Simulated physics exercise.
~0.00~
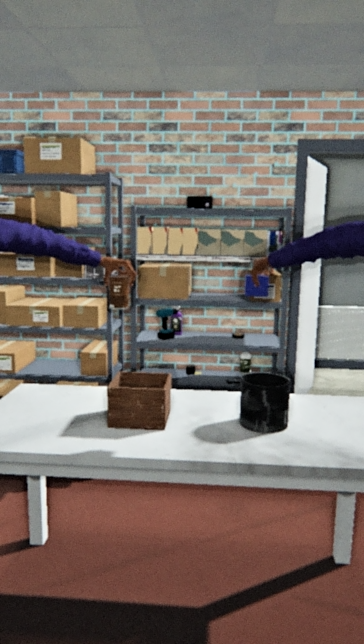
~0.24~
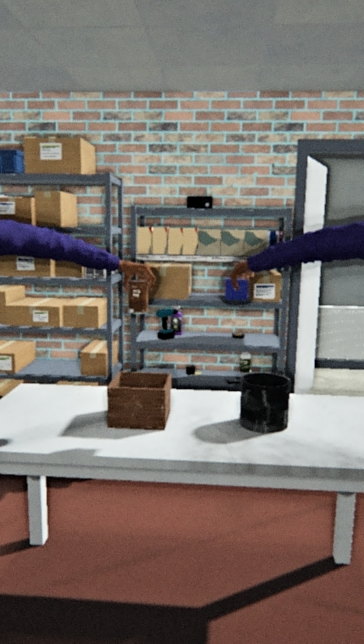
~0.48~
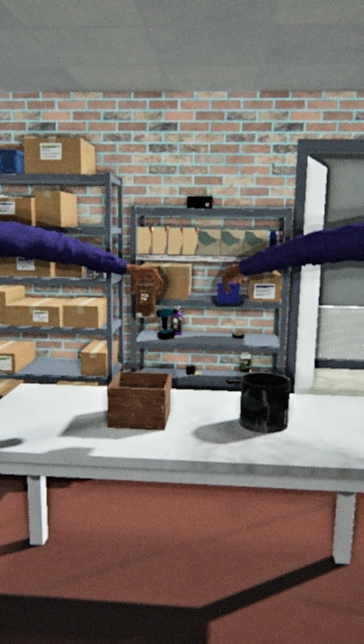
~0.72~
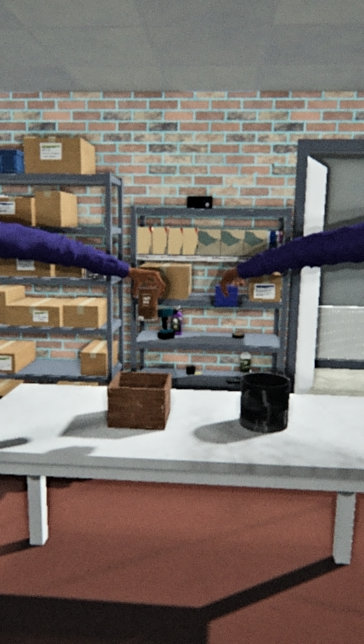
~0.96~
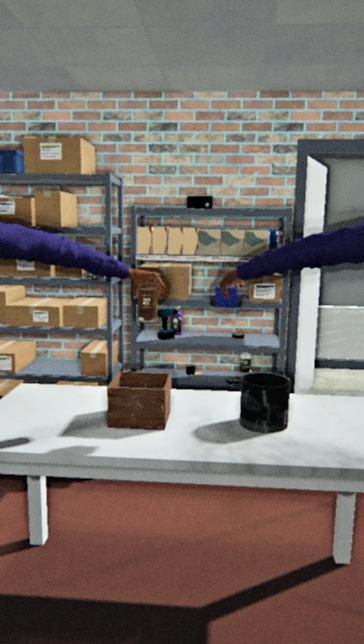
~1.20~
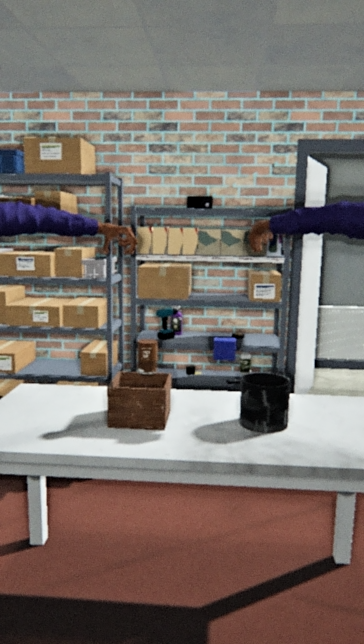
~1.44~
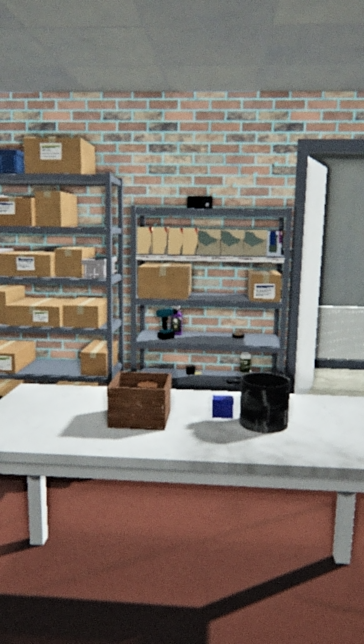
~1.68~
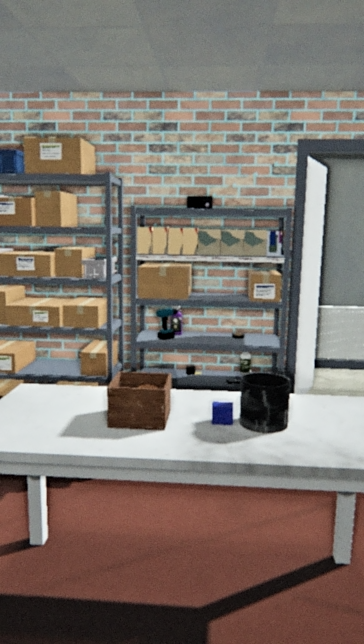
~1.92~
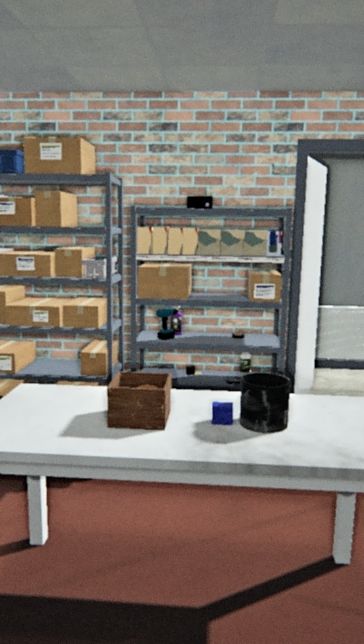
Blue block and brown tin held up by two hands, moving inward, then dropping, the tin into the crate, the block onto the table between containers.
